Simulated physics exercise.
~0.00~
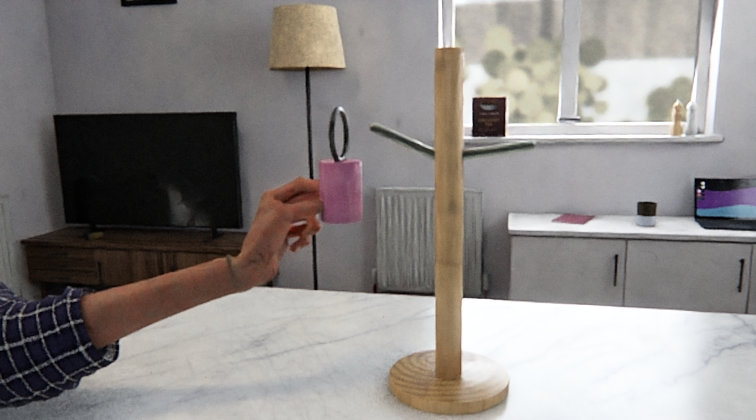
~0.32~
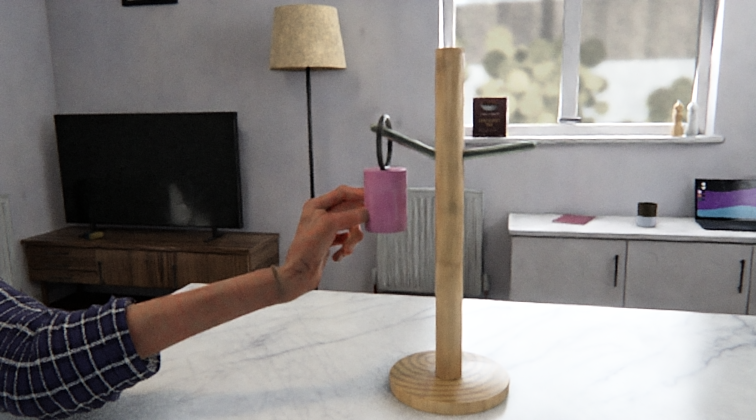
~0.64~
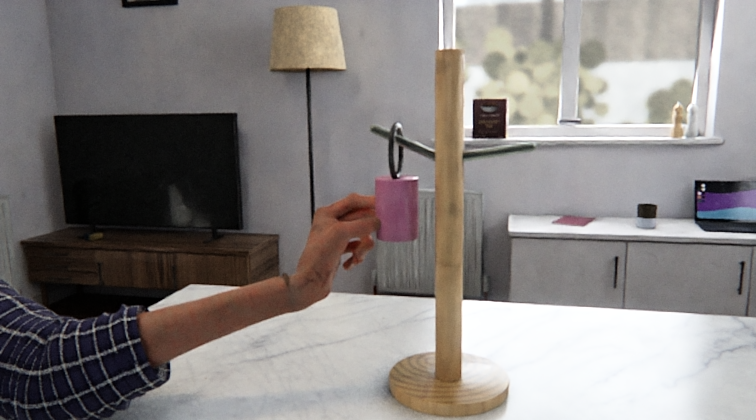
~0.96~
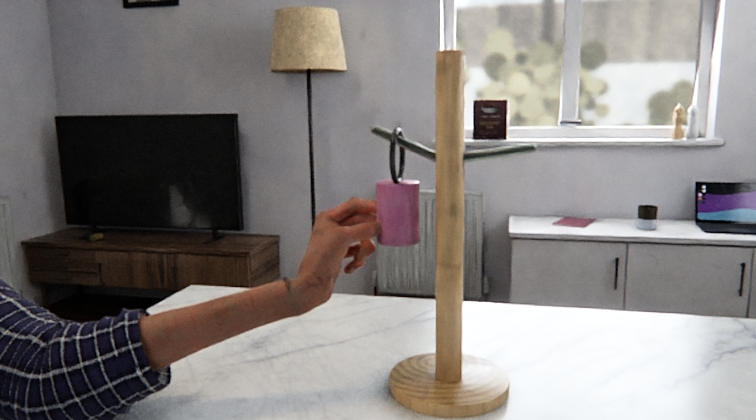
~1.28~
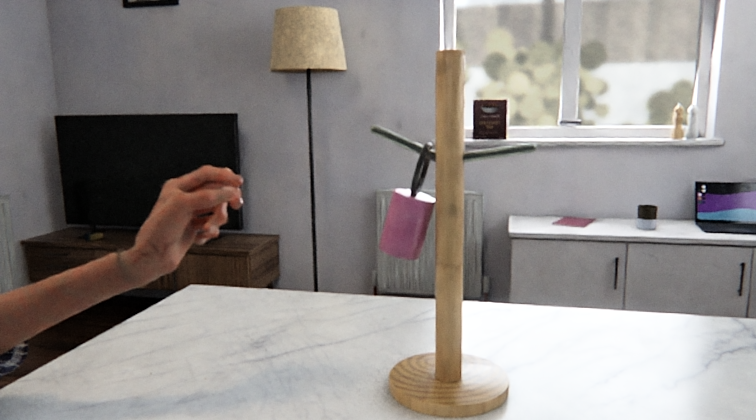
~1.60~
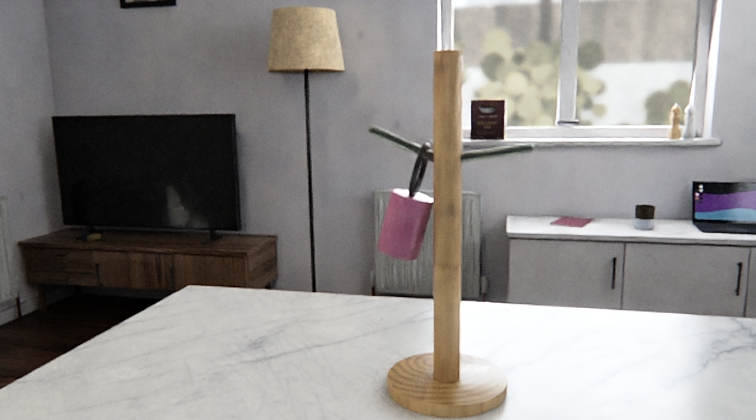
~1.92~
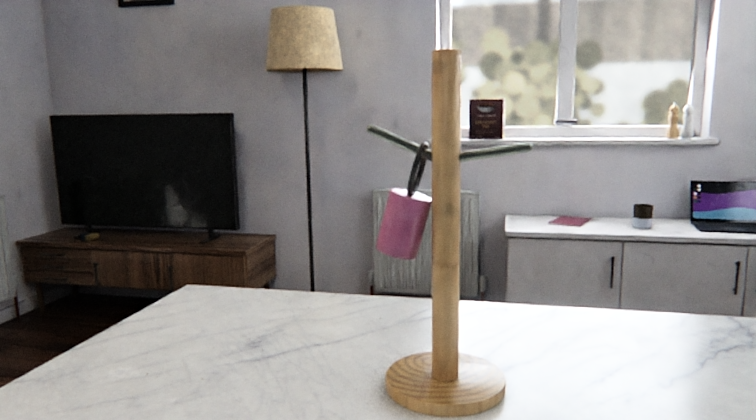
A pink lantern with a ring on top was carried rightward by a hand and hooked over the left peg of a wooden stand. Once the hand let go and drew back, it slid toward the post, tilted, and stayed hanging there.
